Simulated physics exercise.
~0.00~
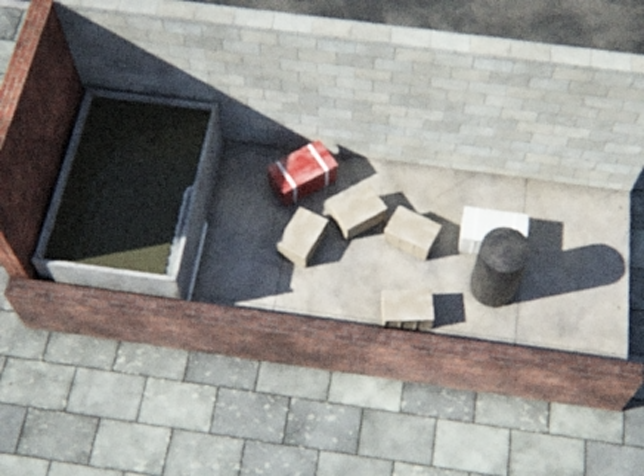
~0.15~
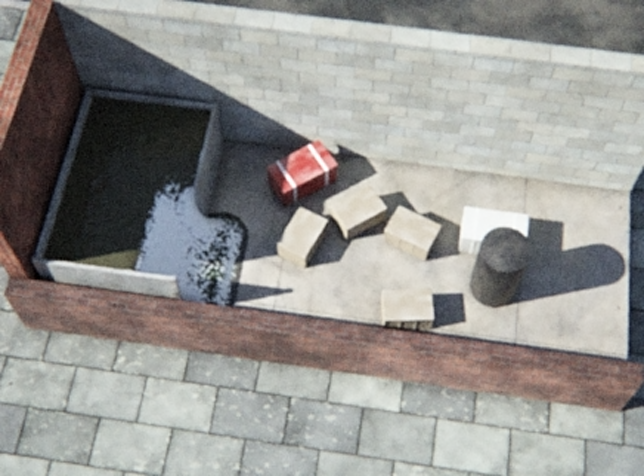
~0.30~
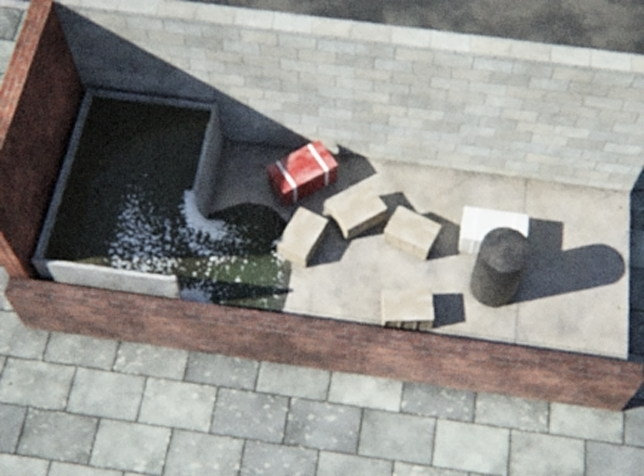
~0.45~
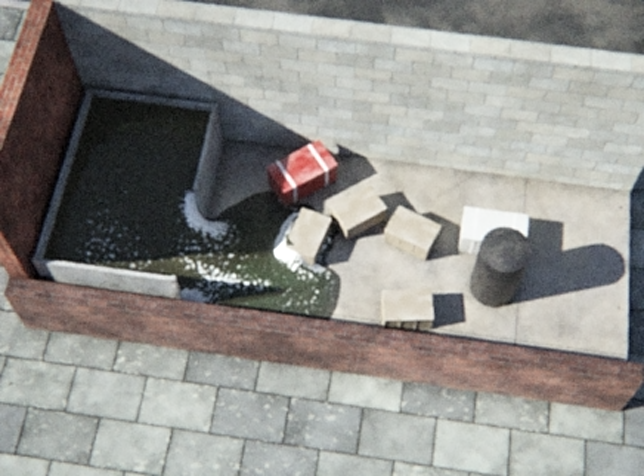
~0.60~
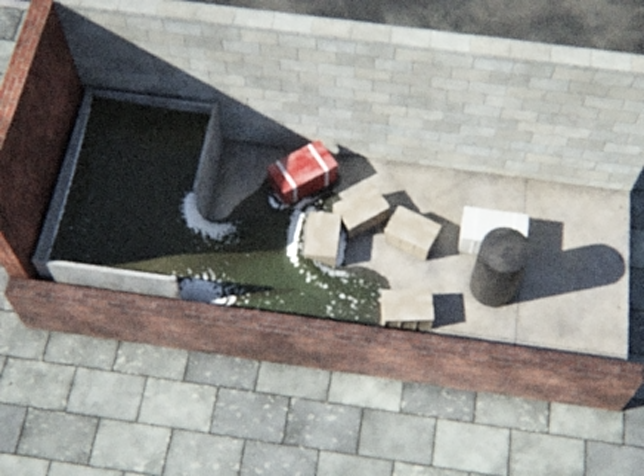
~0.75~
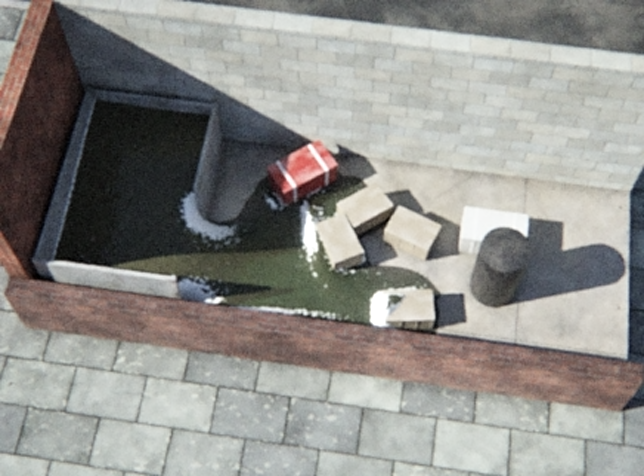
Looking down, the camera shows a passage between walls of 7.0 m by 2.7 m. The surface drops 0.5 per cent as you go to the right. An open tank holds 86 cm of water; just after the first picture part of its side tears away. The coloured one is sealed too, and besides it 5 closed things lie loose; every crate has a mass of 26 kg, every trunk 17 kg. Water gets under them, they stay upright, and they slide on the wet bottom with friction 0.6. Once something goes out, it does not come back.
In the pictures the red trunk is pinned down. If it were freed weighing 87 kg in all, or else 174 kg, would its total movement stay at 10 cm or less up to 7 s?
Watching this, I'd say the lighter fill is ample.
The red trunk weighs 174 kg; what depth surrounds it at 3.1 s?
Roughly 5 cm.
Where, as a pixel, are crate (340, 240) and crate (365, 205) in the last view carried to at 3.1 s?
Somewhere around (504, 208) and (481, 167).
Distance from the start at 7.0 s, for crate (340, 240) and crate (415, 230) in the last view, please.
Taking them in the order asked, one is gone out, then the other is washed out.
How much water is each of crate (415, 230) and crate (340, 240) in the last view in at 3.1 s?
Some 9 cm at the first, some 18 cm at the second.
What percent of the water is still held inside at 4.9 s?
Around 58 per cent of the water is still in there.
After 1.4 s the red trunk would be 0 cm from its start with 87 kg and 0 cm from its start with 174 kg; 2 cm of water round it then.
After 3.1 s the red trunk would be 0 cm from its start with 87 kg and 0 cm from its start with 174 kg; 5 cm of water round it then.
After 4.9 s the red trunk would be 0 cm from its start with 87 kg and 0 cm from its start with 174 kg; 5 cm of water round it then.
After 7.0 s the red trunk would be 0 cm from its start with 87 kg and 0 cm from its start with 174 kg; 5 cm of water round it then.
